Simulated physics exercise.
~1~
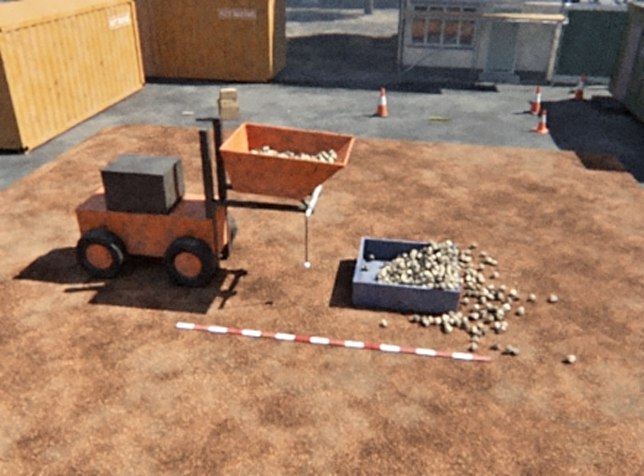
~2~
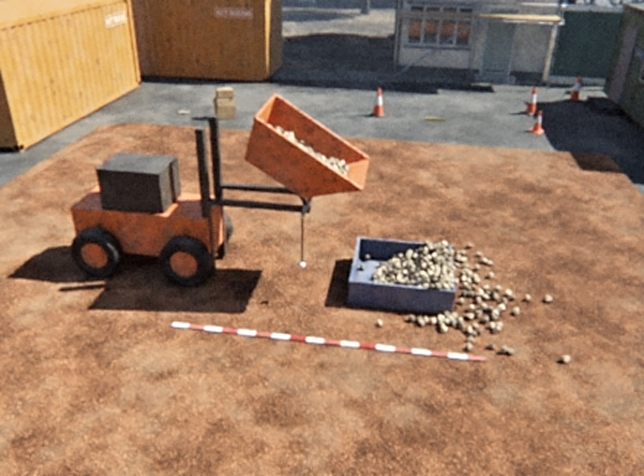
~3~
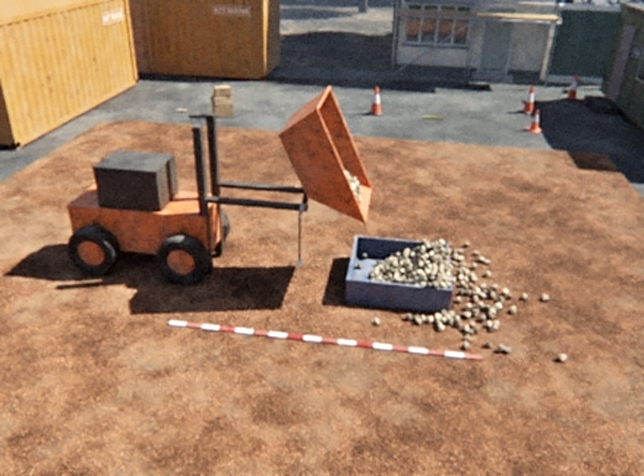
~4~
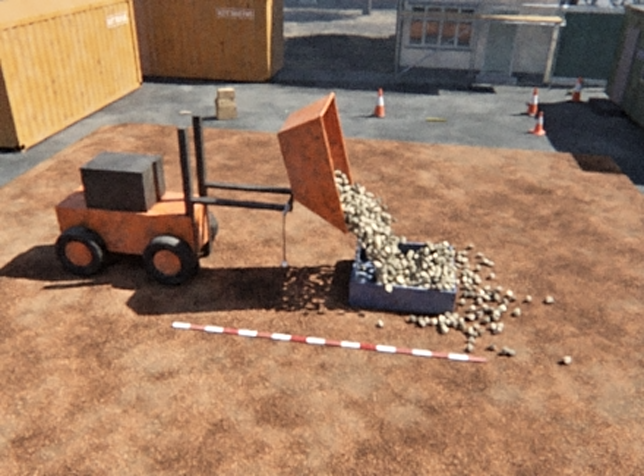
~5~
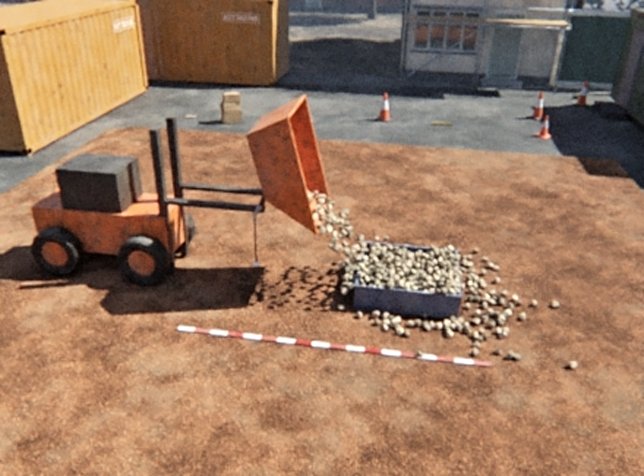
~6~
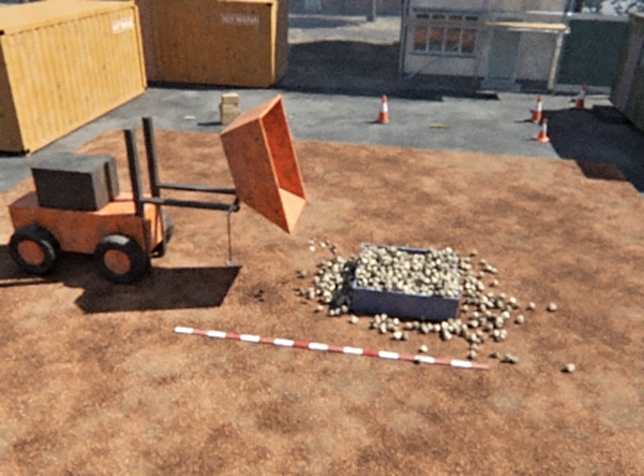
On a patch of reddish dirt near yellow containers, an orange forklift tipped its skip steeply and poured pale stones into a partly filled bin while backing away to the left, leaving the bin heaped, stones scattered around it and the skip empty.
